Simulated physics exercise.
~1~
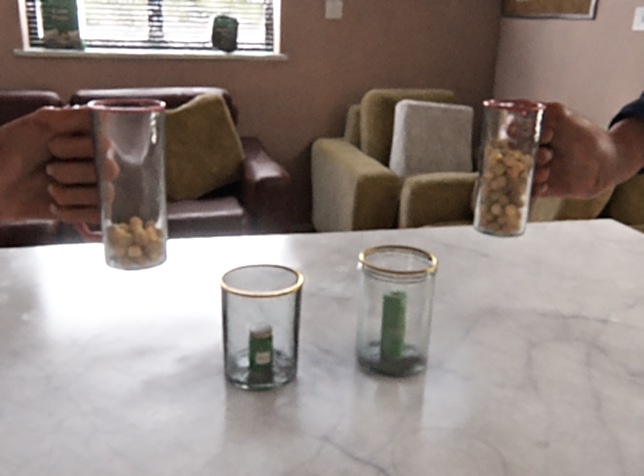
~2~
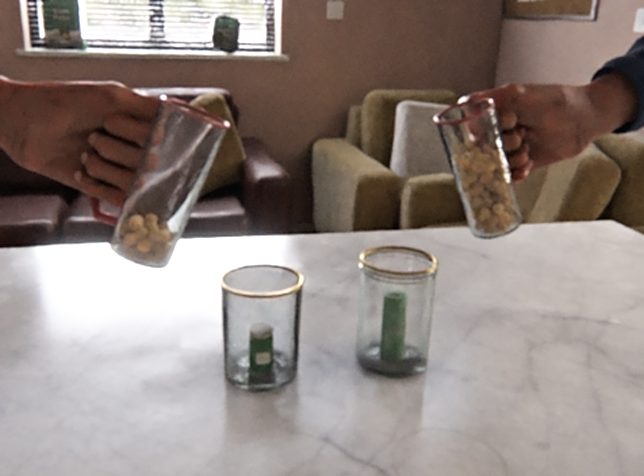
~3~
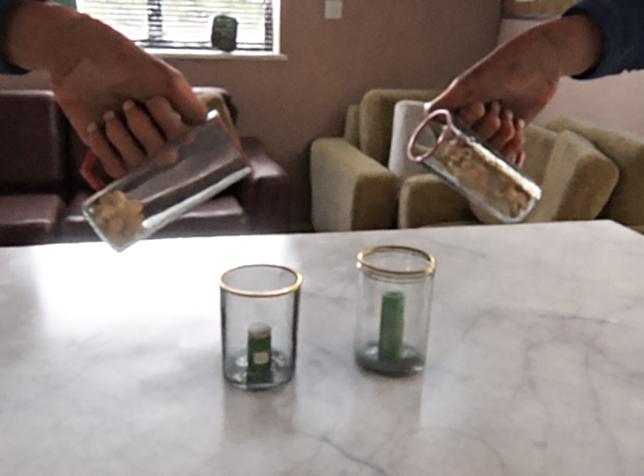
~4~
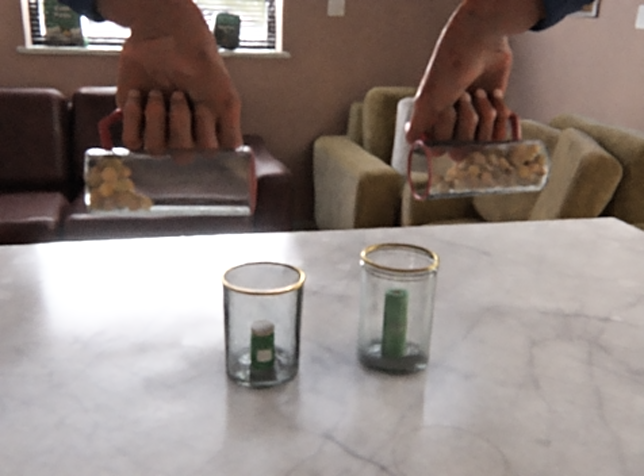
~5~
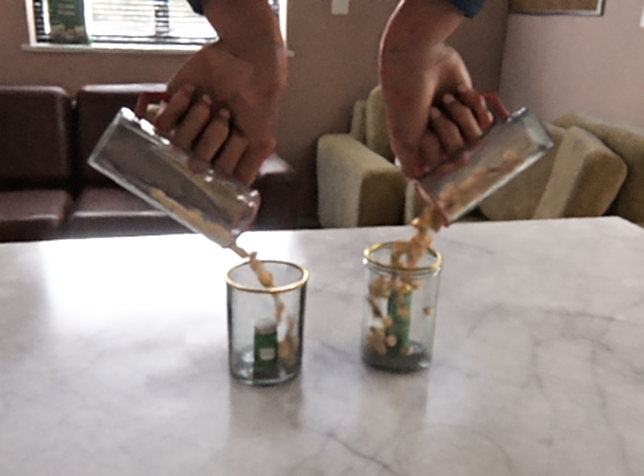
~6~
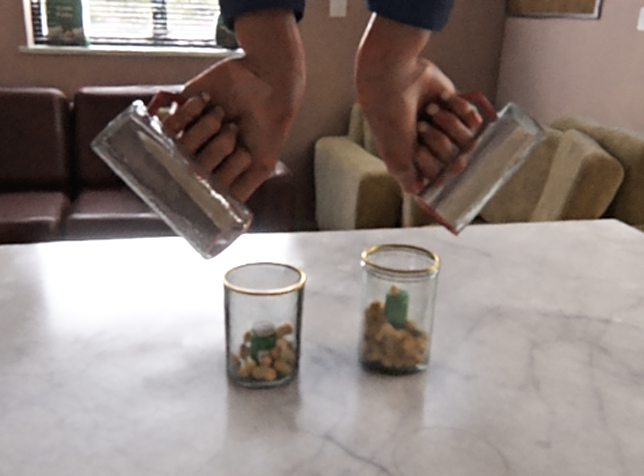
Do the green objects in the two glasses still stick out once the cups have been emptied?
Yes, both do. The left one and the right one each still show above the chickpeas around them.
